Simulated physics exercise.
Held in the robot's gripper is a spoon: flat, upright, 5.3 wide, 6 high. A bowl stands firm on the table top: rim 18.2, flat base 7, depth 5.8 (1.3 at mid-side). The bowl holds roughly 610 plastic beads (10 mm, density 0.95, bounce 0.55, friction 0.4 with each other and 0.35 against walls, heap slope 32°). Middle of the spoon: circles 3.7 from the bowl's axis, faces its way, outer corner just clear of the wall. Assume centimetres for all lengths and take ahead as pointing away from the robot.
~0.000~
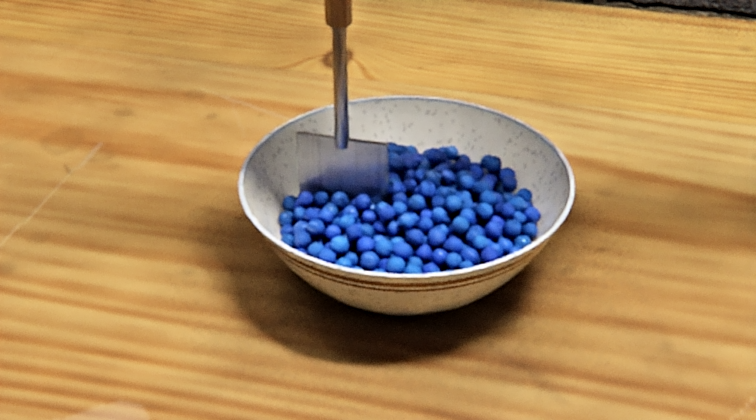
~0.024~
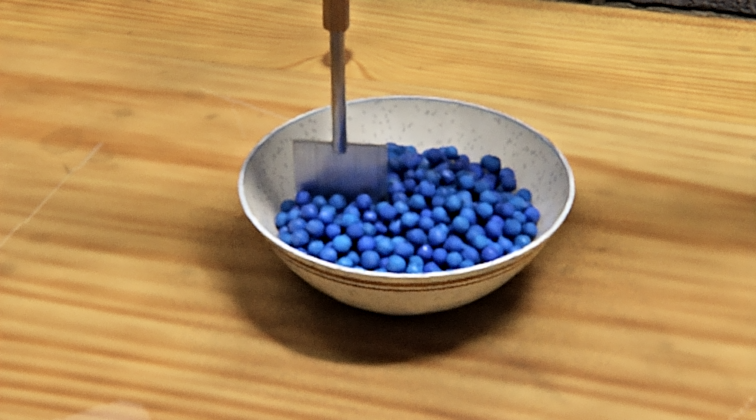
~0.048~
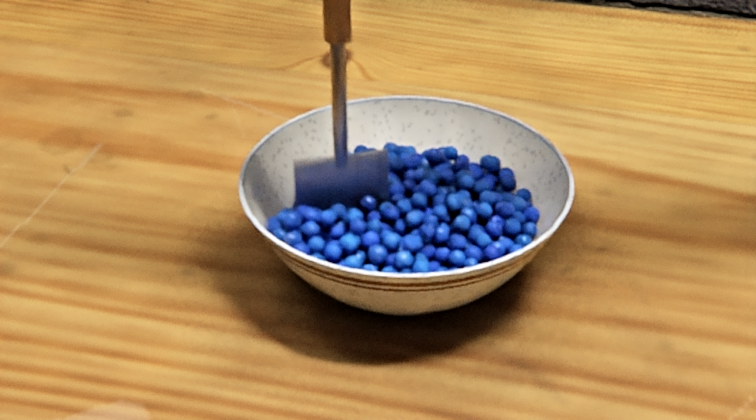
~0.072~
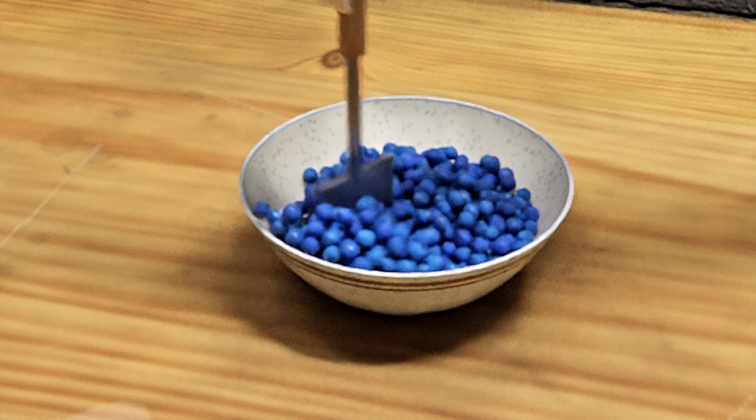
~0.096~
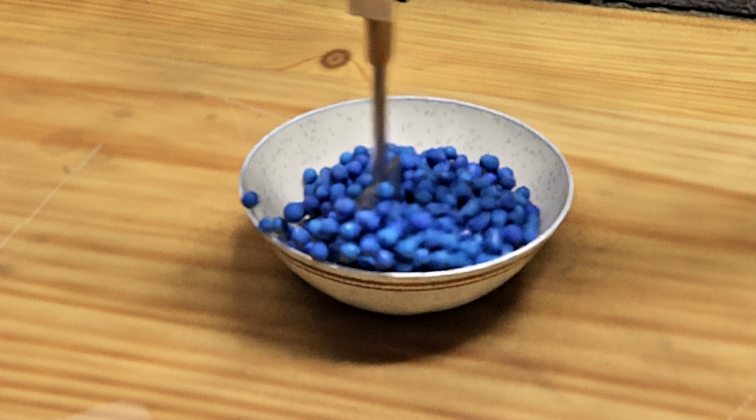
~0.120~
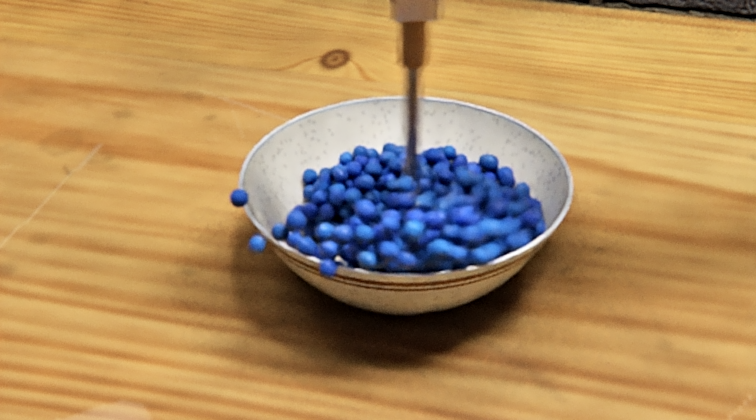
On a wooden table, a flat metal blade on a thin rod dug into a bowl of small blue beads and swept rightward through them, pushing up the pile as a few beads slipped over the left rim.
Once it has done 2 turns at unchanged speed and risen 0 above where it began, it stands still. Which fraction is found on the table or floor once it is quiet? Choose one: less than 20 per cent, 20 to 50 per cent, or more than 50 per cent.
The share is more than 50 per cent.
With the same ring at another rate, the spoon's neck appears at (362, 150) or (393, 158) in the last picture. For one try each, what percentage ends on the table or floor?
About 45 per cent, then about 60 per cent.
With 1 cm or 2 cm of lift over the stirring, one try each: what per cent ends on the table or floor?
Close to 55 percent and close to 45 percent.
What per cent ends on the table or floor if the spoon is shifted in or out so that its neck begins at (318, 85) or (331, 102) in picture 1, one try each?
First try about 40 per cent, second try about 65 per cent.
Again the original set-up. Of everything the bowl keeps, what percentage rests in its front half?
I'd put it at roughly 55 per cent.
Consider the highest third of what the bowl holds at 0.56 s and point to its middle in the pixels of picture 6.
I'd put it close to (511, 170).
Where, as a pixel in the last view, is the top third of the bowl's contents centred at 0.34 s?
The top third is centred near (300, 161) in the last picture.
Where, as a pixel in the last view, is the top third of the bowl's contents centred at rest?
I'd say close to (353, 233).
After 0.34 s, 344° round, highest piece 12 above the table; 342 in the bowl, 123 on the table or floor, 142 in flight or on the tool.
After 0.56 s, 220° round, highest piece 9 above the table; 346 on the table or floor, 228 in the bowl, 33 in flight or on the tool.
After 0.87 s, 0° round, highest piece 5 above the table; 407 on the table or floor, 199 in the bowl, 1 in flight or on the tool.
After 1.57 s, 0° round, highest piece 4 above the table; 408 on the table or floor, 199 in the bowl.
At rest, 408 on the table or floor, 199 in the bowl. That is 67 % on the table or floor.
